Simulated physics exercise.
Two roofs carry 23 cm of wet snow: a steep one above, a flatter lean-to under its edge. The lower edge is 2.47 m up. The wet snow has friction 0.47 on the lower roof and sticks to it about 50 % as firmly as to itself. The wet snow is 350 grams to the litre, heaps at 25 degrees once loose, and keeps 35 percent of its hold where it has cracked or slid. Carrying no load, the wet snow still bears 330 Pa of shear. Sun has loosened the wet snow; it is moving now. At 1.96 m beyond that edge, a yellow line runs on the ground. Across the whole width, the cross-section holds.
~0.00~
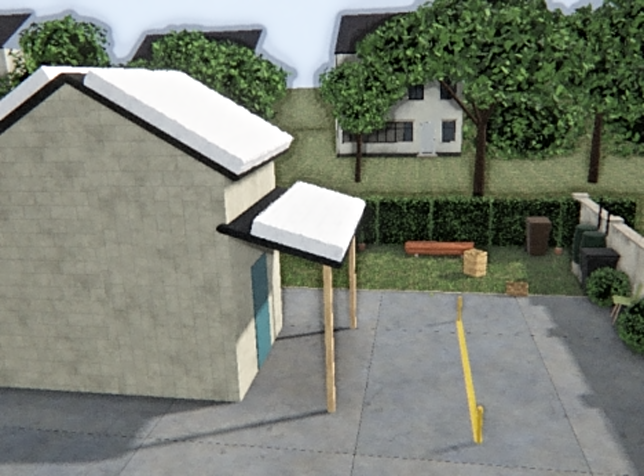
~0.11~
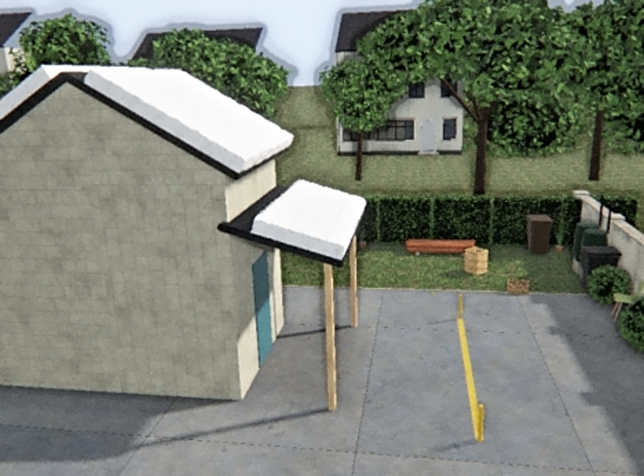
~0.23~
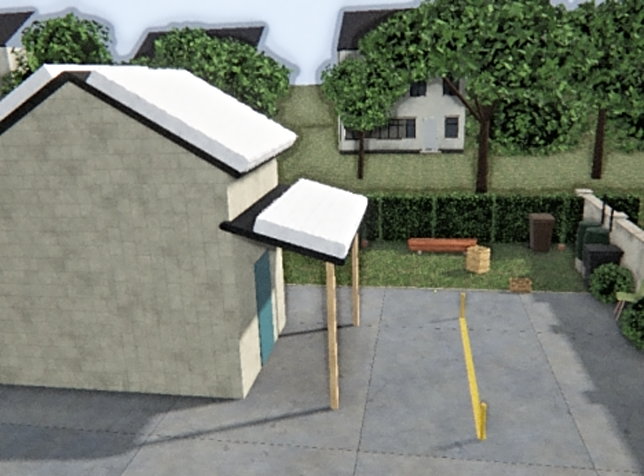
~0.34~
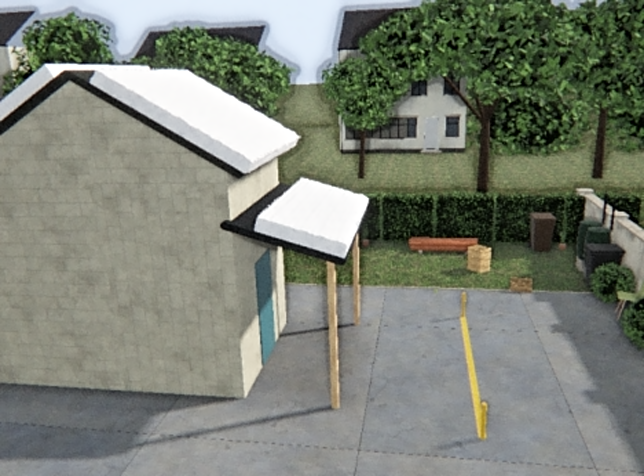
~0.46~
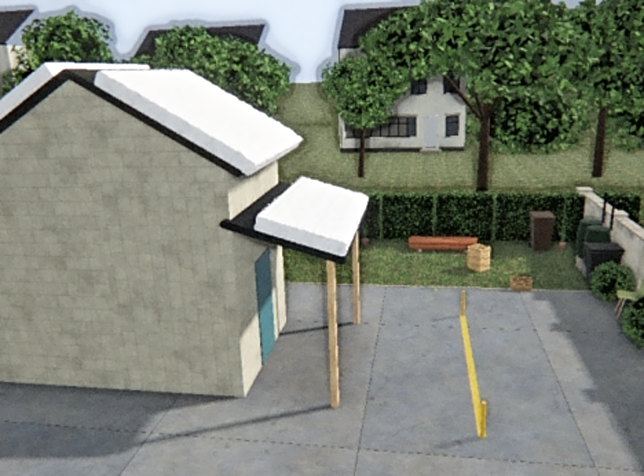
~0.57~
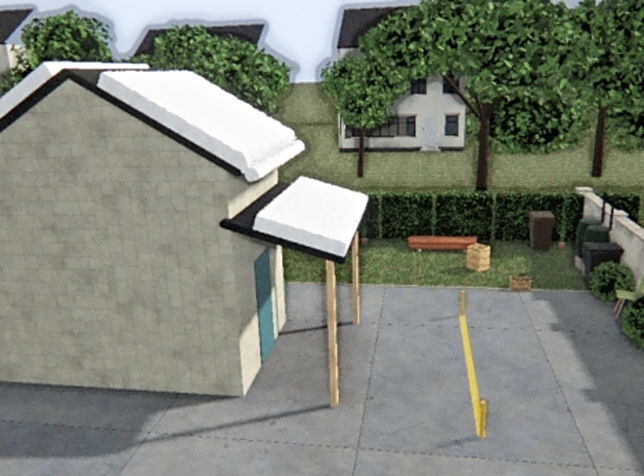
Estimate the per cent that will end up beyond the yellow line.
Roughly 15 per cent will end up beyond it.
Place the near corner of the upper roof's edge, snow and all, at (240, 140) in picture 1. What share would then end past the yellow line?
In that case it would be around 25 percent.
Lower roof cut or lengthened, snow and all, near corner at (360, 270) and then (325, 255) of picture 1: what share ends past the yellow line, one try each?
Try 1: 12 %; try 2: 18 %.
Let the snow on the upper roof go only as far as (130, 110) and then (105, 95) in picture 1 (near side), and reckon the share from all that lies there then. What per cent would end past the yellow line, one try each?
Try 1: 2 %; try 2: 12 %.
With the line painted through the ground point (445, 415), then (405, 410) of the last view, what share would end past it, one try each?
Roughly 25 per cent and roughly 40 per cent.
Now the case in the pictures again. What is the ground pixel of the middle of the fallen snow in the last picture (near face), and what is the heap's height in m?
Near (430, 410), some 0.3 m high.
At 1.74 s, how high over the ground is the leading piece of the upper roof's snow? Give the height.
Roughly 2.8 m.
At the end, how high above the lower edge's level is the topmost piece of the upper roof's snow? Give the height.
The snow's top stands about 0.7 m above the lower edge.
After 1.10 s, none is below the lower edge and 0 % is past the line.
After 1.74 s, none is below the lower edge and 0 % is past the line.
After 2.37 s, 13 % is below the lower edge and 0 % is past the line.
After 3.00 s, 55 % is below the lower edge and 3 % is past the line.
After 4.10 s, at the end, 60 % is below the lower edge and 15 % is past the line.
